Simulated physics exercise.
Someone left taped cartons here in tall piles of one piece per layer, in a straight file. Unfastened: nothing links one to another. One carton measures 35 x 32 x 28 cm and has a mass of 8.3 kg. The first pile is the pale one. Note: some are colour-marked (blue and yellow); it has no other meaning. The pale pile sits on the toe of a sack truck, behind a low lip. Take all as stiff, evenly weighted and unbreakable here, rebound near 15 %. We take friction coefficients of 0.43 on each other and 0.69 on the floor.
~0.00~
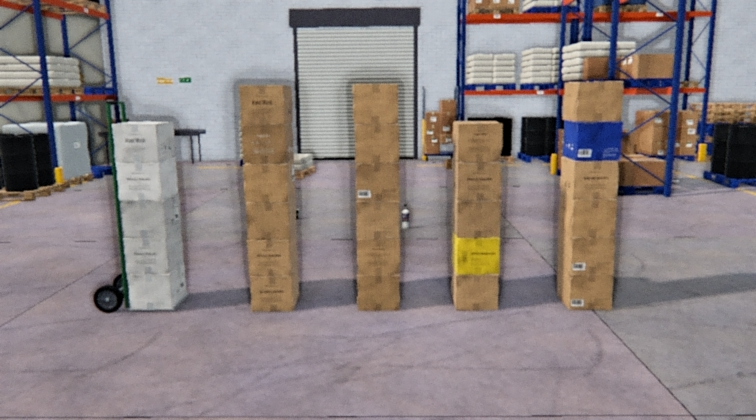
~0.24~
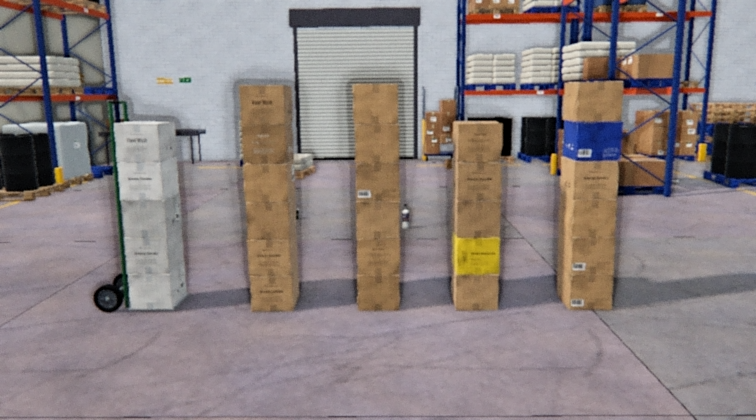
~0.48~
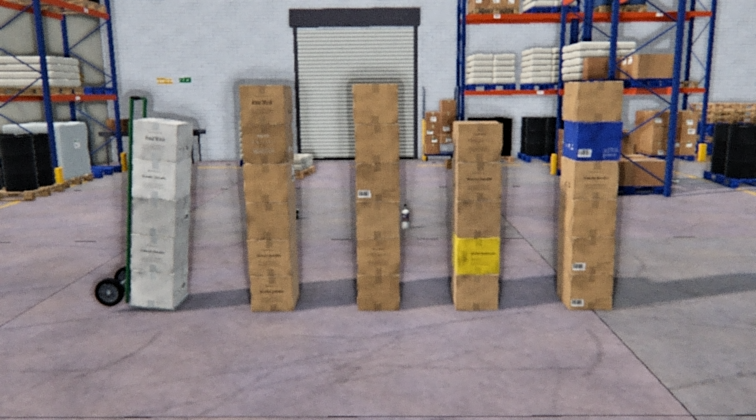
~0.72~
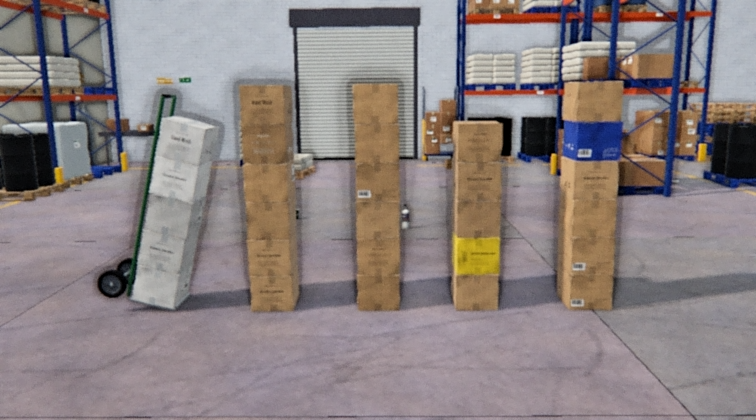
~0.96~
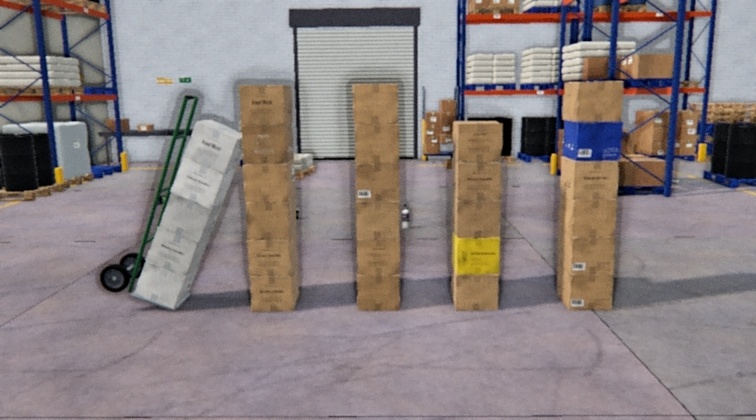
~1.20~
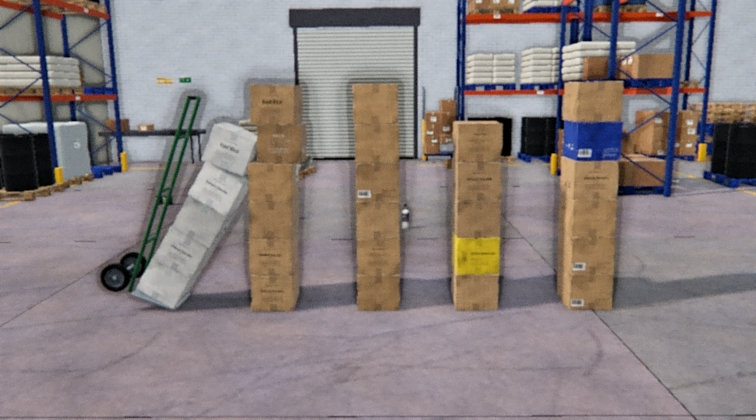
A pale pile of cartons tips right off a tilting hand truck into the next pile.
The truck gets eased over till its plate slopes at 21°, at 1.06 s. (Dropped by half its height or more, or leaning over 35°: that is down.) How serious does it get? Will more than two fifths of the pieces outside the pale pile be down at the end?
Yes.
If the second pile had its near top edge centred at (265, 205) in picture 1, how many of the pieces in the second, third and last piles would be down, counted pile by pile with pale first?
The tally would be second 3, then third 6, then last 6.
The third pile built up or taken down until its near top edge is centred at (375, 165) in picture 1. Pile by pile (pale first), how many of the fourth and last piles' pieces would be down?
Result: Fourth pile 5, last pile 6.
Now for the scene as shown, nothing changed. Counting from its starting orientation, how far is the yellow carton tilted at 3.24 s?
About 50 degrees.
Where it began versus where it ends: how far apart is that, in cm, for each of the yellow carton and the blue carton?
Distances: Yellow 60, blue 260 (cm).
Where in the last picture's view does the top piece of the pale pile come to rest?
(338, 220).
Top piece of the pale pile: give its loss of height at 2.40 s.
Some 50 centimetres.
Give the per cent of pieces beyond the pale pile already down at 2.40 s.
15 per cent at that moment.
By 2.40 s, 5 of the pale pile down; 4 of the 23 other cartons down.
By 3.24 s, 5 of the pale pile down; 18 of the 23 other cartons down; yellow carton tilted 46°, 17 cm lower; blue carton tilted 22°.
When it is over (5.4 s), 5 of the pale pile down; 23 of the 23 other cartons down; blue carton upside down; yellow carton tilted 48°, 21 cm lower. That is 100 per cent. In pixels of the last frame, middles, yellow carton near (544, 276).
